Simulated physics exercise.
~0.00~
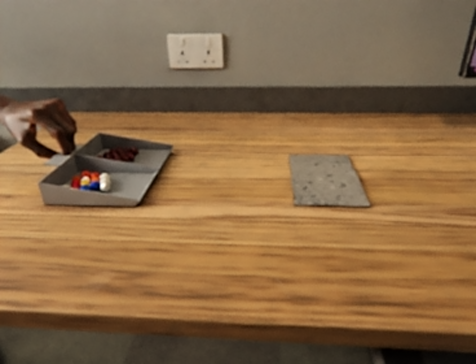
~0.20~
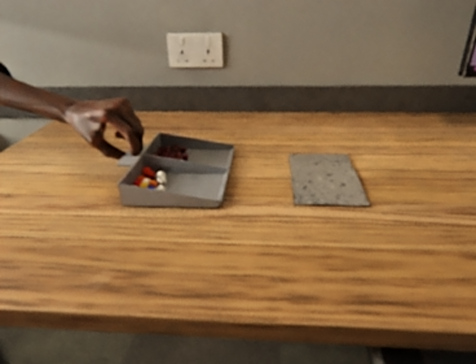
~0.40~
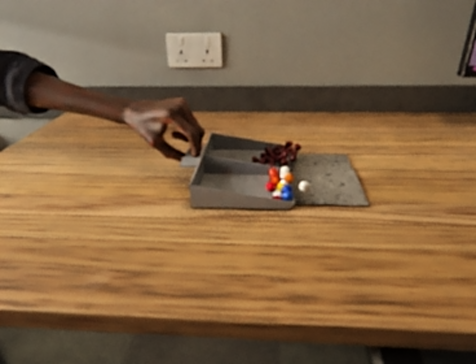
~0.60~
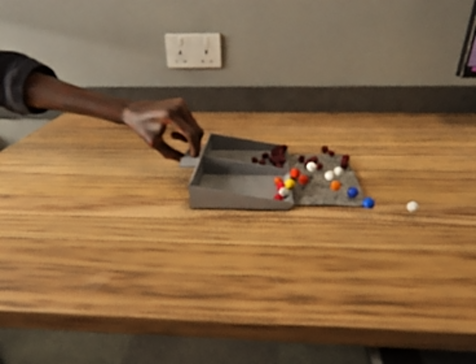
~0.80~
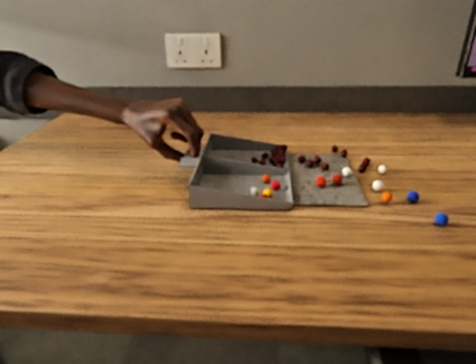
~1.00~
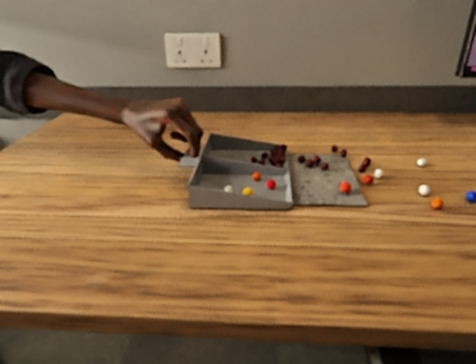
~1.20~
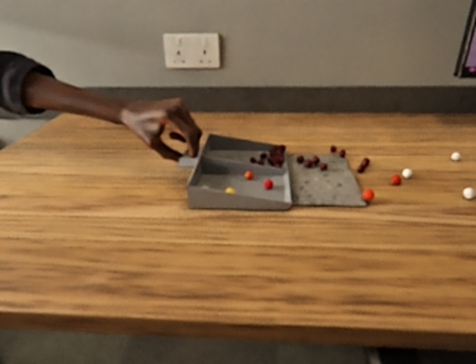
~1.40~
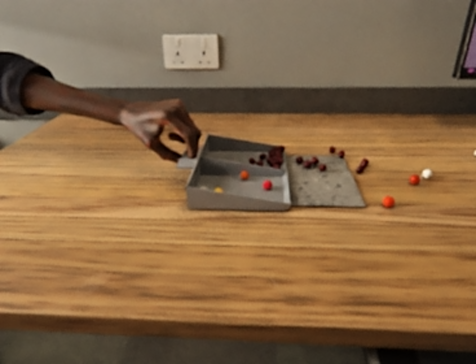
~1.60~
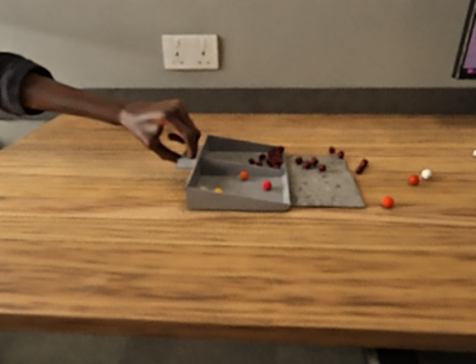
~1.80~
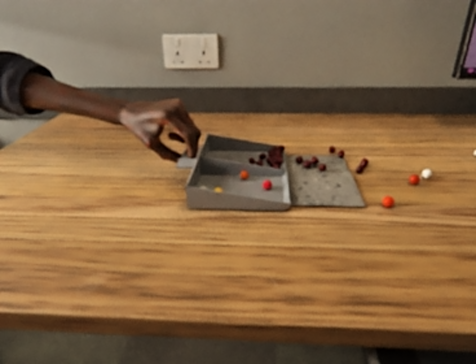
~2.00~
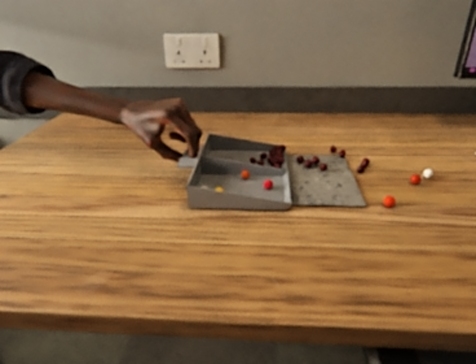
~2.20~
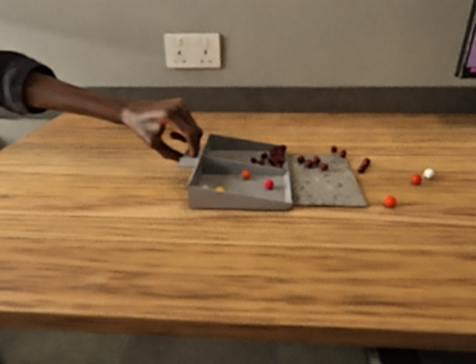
A grey divided tray slides to the right across a wooden table, seen from the front and slightly above, with a wall socket behind. A hand at the left pushes it toward a flat, speckled grey slab. The near section holds bright red, orange, yellow, white and blue balls, the far one small dark red pieces. The tray stops against the slab, and both handfuls spill over its front edge. Several colourful balls roll far to the right, some out of view, while the dark pieces scatter mostly nearby. Finally everything rests, with some of each left inside and the hand still holding the tray.
